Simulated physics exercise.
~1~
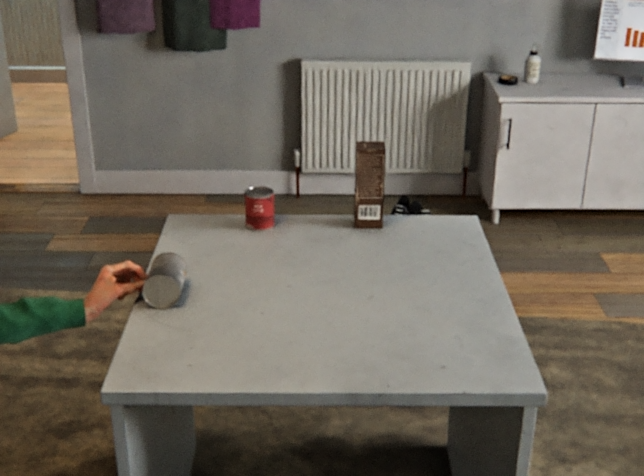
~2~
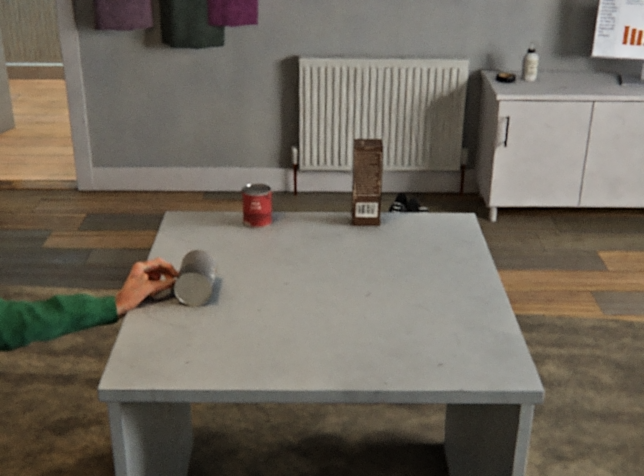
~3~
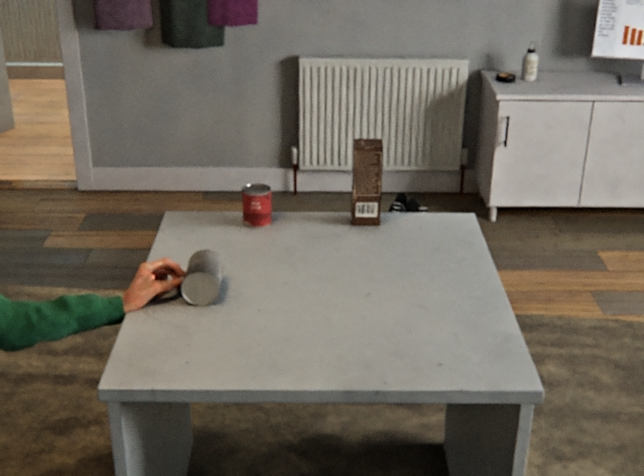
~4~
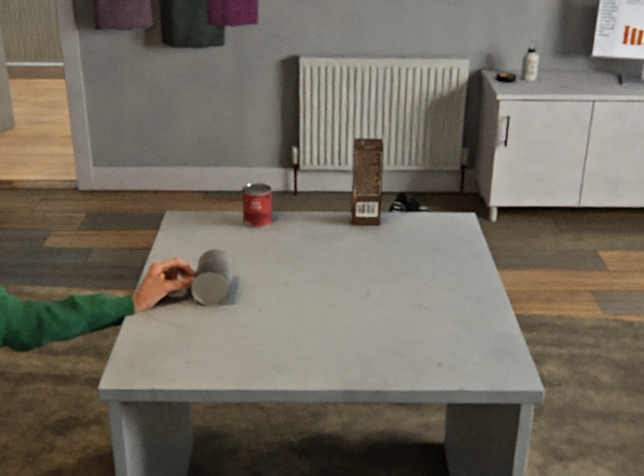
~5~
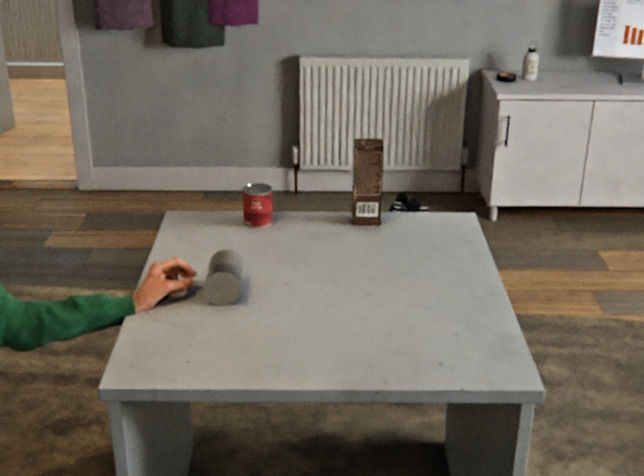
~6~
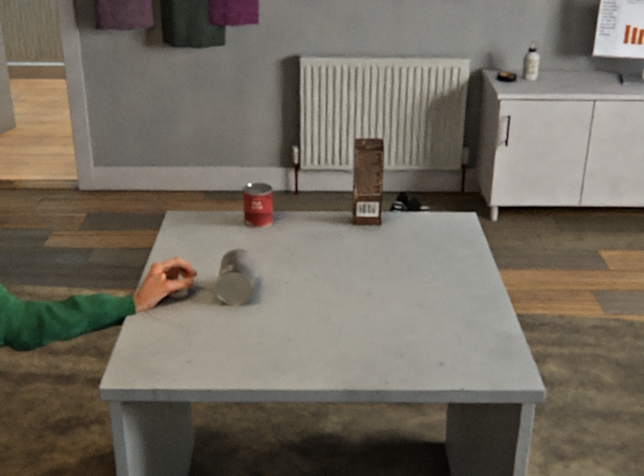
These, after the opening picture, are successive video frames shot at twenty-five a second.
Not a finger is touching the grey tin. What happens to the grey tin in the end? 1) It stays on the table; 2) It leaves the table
It leaves the table.
Then, 0.60 s later than the last frame, grey tin moved well along near (395, 278).
Then, 1.20 s later than the last frame, grey tin now off the table.
When it is over, off the table, grey tin.
